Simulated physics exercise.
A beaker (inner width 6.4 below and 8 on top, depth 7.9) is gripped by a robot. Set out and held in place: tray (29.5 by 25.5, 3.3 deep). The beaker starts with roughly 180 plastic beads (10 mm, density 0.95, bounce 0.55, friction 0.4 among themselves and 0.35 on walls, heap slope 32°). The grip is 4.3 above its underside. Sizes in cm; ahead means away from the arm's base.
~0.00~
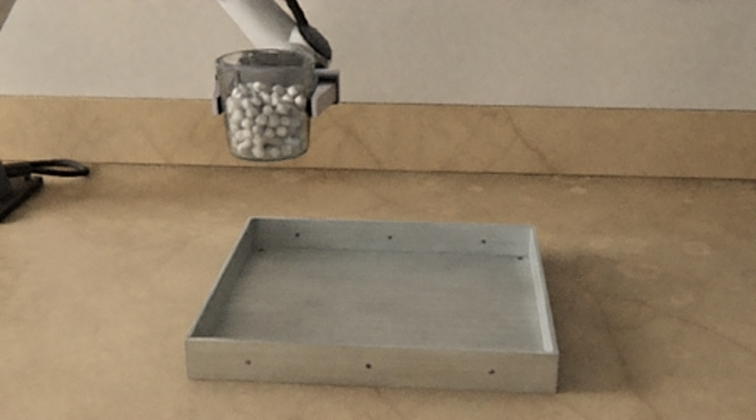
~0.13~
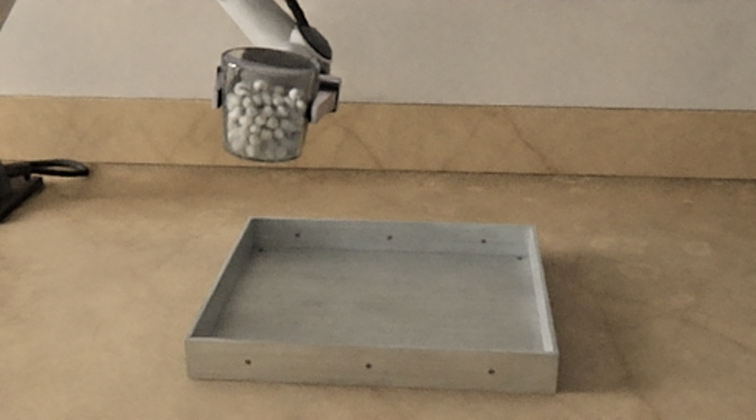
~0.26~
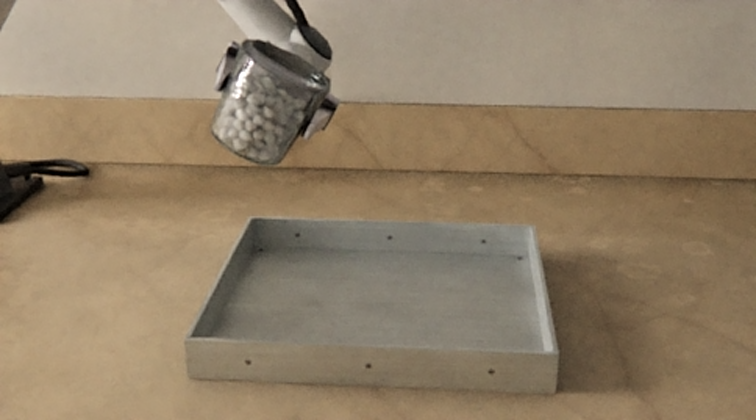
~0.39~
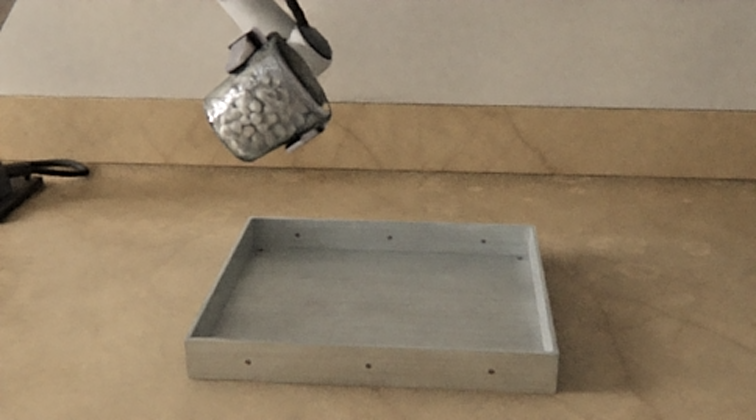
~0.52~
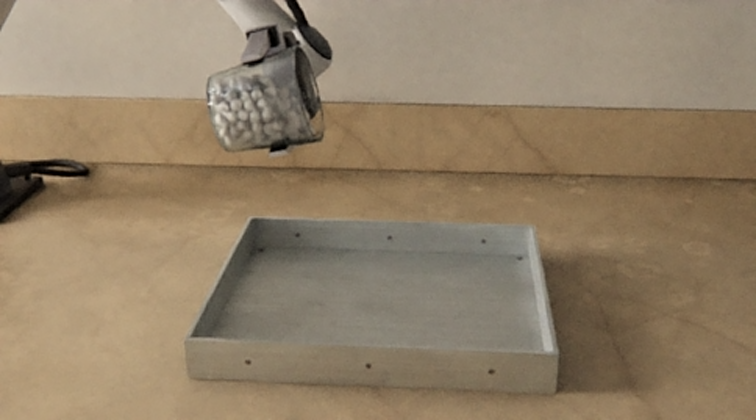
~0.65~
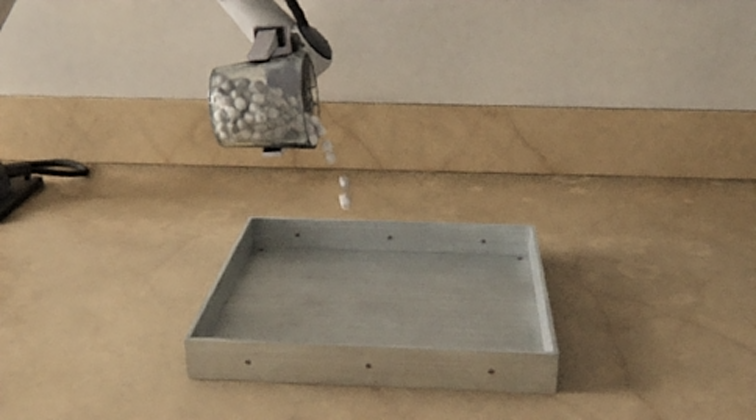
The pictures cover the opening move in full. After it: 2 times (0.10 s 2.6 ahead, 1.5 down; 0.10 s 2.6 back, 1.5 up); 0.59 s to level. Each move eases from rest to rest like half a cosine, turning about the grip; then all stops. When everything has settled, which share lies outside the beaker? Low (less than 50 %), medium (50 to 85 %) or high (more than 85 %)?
Share outside the beaker: Medium (50 to 85 %).
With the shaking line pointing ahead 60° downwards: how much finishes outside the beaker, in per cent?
About 35 per cent.
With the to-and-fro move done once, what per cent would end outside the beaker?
In that case some 50 per cent.
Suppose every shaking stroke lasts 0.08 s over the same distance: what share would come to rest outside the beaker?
Then about 60 per cent.
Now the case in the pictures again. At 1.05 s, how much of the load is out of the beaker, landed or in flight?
Some 50 per cent.
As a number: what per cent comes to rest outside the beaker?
Roughly 60 per cent.
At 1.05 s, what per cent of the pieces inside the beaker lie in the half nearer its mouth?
Roughly 70 per cent.
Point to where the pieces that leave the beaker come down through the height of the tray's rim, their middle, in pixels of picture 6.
Around (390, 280).
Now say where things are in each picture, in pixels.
The first picture shows the beaker middle at (267, 107), level; upper third of the load around (264, 103), from x 230 to 300, top at y 90; 181 in the beaker.
The second picture shows the beaker middle at (267, 107), tilted 8° forward; upper third of the load around (261, 103), from x 230 to 300, top at y 90.
The third picture shows the beaker middle at (265, 107), tilted 29° forward; upper third of the load around (252, 100), from x 220 to 300, top at y 80.
The fourth picture shows the beaker middle at (264, 106), tilted 55° forward; upper third of the load around (250, 94), from x 215 to 300, top at y 75.
The fifth picture shows the beaker middle at (263, 104), tilted 76° forward; upper third of the load around (246, 93), from x 220 to 310, top at y 80.
The sixth picture shows the beaker middle at (263, 104), tilted 84° forward; upper third of the load around (241, 96), from x 220 to 345, top at y 80; 177 in the beaker, 4 in flight or on a rim.
After 1.05 s, tilted 84° forward, highest piece 19 above the table; 90 in the beaker, 68 in the tray, 23 in flight or on a rim.
After 1.44 s, tilted 21° forward, highest piece 21 above the table; 112 in the tray, 69 in the beaker.
After 1.84 s, level, highest piece 20 above the table; 112 in the tray, 69 in the beaker.
After 2.89 s, level, highest piece 20 above the table; 112 in the tray, 69 in the beaker.
In the end, 112 in the tray, 69 in the beaker. That is 62 % outside the beaker.
